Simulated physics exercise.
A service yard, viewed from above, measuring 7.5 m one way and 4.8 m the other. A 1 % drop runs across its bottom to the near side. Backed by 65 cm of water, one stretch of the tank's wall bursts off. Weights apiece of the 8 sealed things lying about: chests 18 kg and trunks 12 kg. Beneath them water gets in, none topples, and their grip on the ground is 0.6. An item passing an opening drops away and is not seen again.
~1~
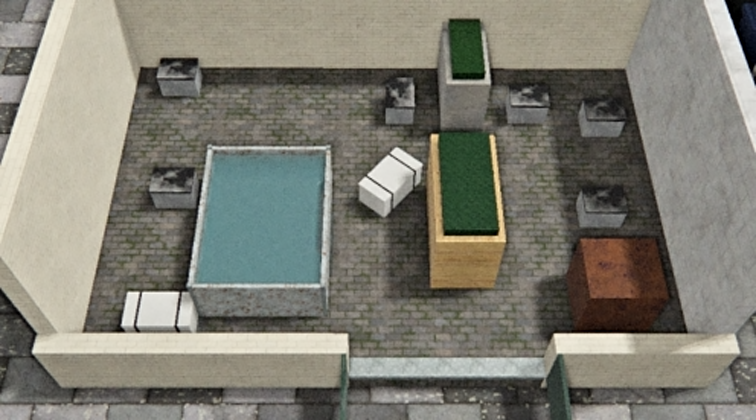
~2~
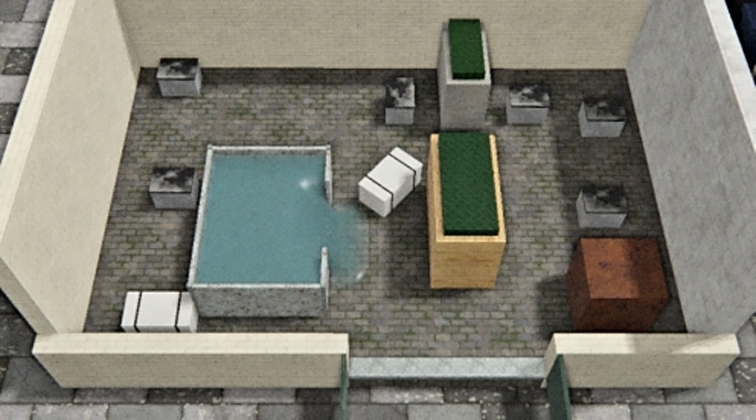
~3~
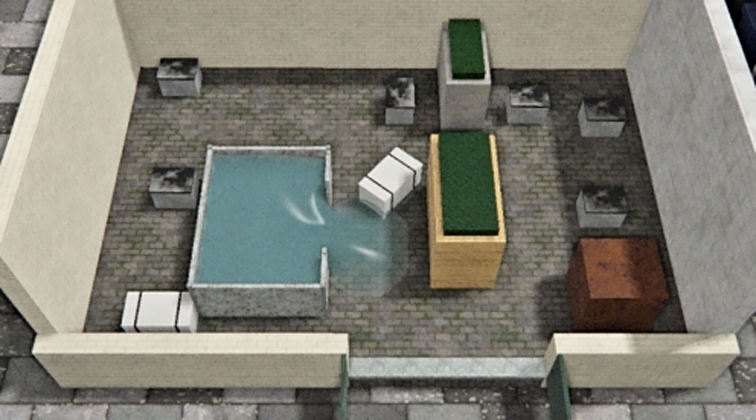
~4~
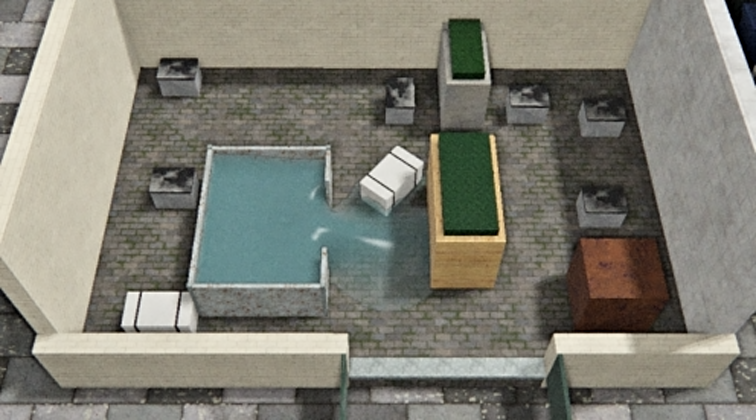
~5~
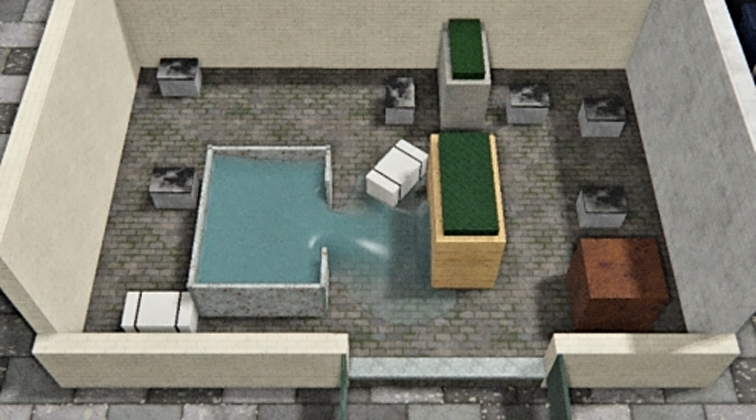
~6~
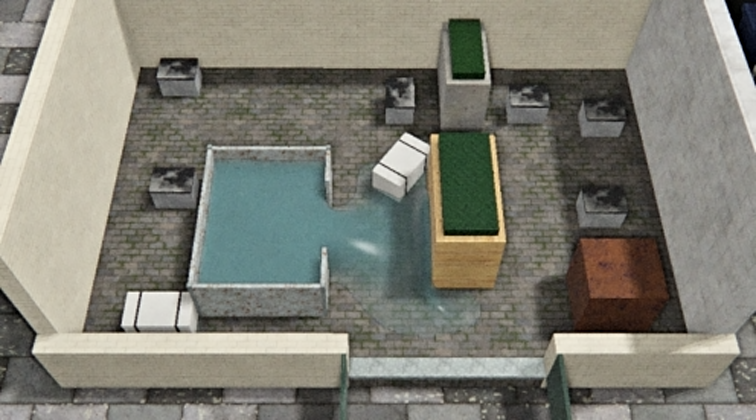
Water pours from the tank's right side and nudges a white trunk slightly right.
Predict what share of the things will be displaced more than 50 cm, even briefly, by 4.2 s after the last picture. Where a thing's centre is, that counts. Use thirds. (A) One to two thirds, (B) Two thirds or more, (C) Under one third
Answer: C.
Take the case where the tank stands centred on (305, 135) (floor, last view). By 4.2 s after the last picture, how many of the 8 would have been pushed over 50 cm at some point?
Result: 4 of them.
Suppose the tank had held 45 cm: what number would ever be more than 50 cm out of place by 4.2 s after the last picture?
Then 1 of them.
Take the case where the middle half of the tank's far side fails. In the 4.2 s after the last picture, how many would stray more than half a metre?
That gives 4 of them.
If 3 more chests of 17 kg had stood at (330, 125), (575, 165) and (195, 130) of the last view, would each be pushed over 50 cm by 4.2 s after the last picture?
Outcome: Stays within first, stays within next, stays within last.
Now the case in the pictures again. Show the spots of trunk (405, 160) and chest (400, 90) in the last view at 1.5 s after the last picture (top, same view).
I'd say close to (385, 86) and close to (399, 63).
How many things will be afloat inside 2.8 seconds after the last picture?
It comes to 2.
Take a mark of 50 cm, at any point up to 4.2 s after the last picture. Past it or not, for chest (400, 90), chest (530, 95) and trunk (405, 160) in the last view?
Result, in order: Overshooting / undershooting / overshooting.
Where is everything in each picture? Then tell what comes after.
The first frame shows a trunk at (391, 174) rests on the ground; a chest at (605, 108) rests on the ground; 3.0 m2 under water; 0 of 8 have shifted.
The second frame shows a trunk at (391, 174) rests on the ground; a chest at (605, 108), on the bottom; water covers 3.6 m2; 0 of 8 have shifted.
The third frame shows a trunk at (391, 174), on the bottom; a chest at (605, 108), on the bottom; water covers 4.3 m2; 0 of 8 have shifted.
The fourth frame shows a trunk at (392, 172) rests on the ground; a chest at (605, 108), on the bottom; water covers 5.0 m2; 0 of 8 have shifted.
The fifth frame shows a trunk at (397, 166) rests on the ground, 16 cm from its start; a chest at (605, 108), on the bottom; water covers 5.4 m2; 1 of 8 have shifted.
The sixth frame shows a trunk at (403, 159), on the bottom, 30 cm from its start; a chest at (605, 108), on the bottom; 5.9 m2 under water; 1 of 8 have shifted.
Then, 0.4 s after the last picture 1 of 8 are over 50 cm from their spots; 0 afloat.
Then, 1.5 s after the last picture 2 of 8 are over 50 cm from their spots; 1 afloat.
Then, 2.8 s after the last picture 2 of 8 are over 50 cm from their spots; 2 afloat.
Then, 4.2 s after the last picture 2 of 8 are over 50 cm from their spots, and 2 have been at some point; 0 afloat.
